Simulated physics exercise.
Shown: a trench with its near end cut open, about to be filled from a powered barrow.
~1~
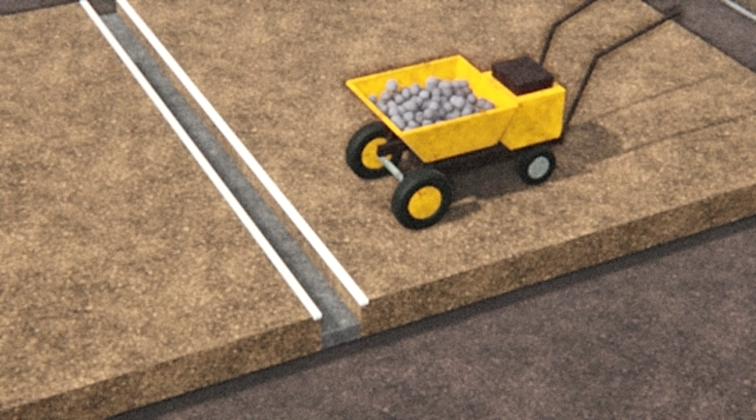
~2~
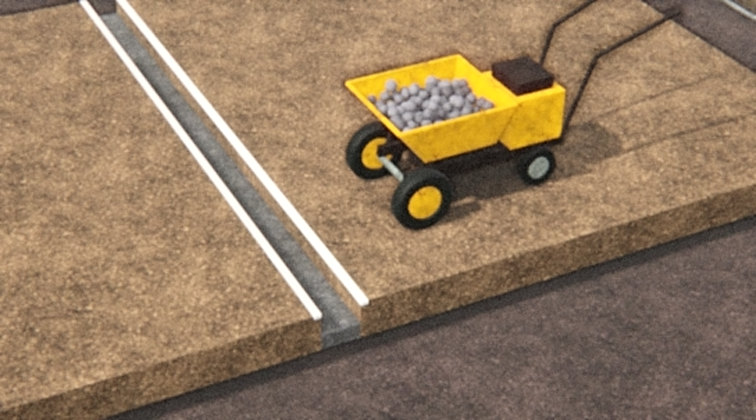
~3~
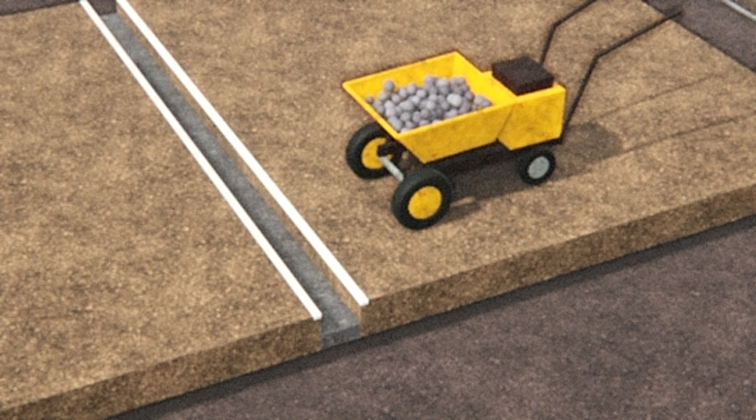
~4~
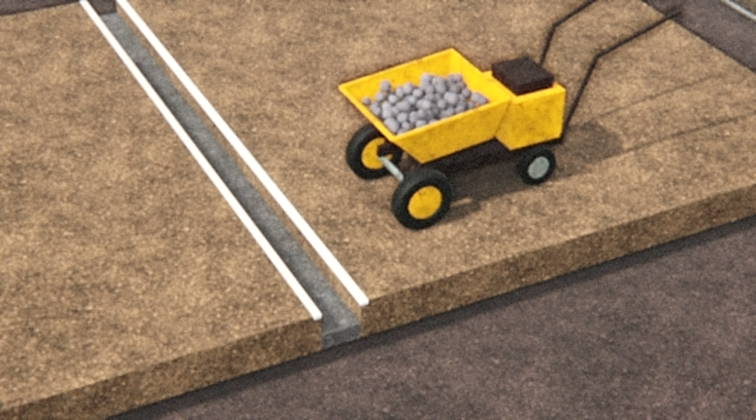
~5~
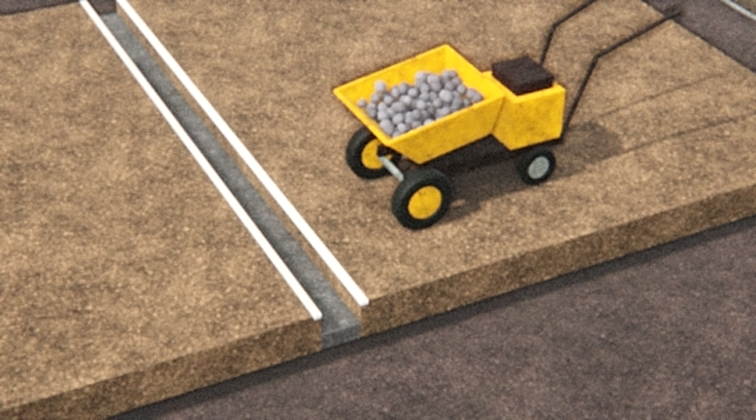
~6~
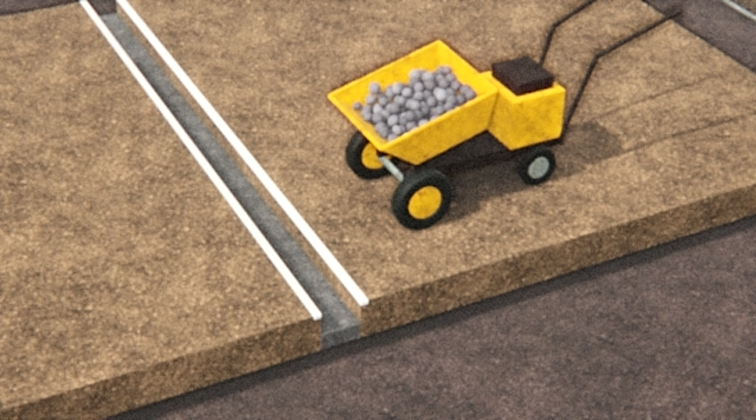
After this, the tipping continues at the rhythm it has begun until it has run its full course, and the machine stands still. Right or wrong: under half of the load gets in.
Wrong.
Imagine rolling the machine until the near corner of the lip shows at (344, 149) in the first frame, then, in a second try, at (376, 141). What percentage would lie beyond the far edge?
The first gives close to 80 per cent and the second 30 per cent.
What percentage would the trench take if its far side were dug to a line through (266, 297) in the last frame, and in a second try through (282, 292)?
The first case gives close to 90 per cent and the second close to 90 per cent.
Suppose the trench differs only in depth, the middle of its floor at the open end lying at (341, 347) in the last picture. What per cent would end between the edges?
The share comes to around 90 percent.
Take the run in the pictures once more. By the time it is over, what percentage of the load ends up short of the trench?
Roughly 20 per cent of the load.
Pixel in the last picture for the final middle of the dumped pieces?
About (286, 234).
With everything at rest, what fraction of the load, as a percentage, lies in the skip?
Estimate: Some 0 %.
Soon after the last picture, skip tipped steeply; all in the skip.
A little later, skip tipped steeply; most in the skip; a small part short of the trench; a small part in or heaped over the trench; a stray few falling.
Later still, skip tipped right over; a small part in the skip; a small part short of the trench; about two thirds in or heaped over the trench; a small part beyond it.
By the end, skip tipped right over; a stray few in the skip; about a quarter short of the trench; most in or heaped over the trench; a small part beyond it.
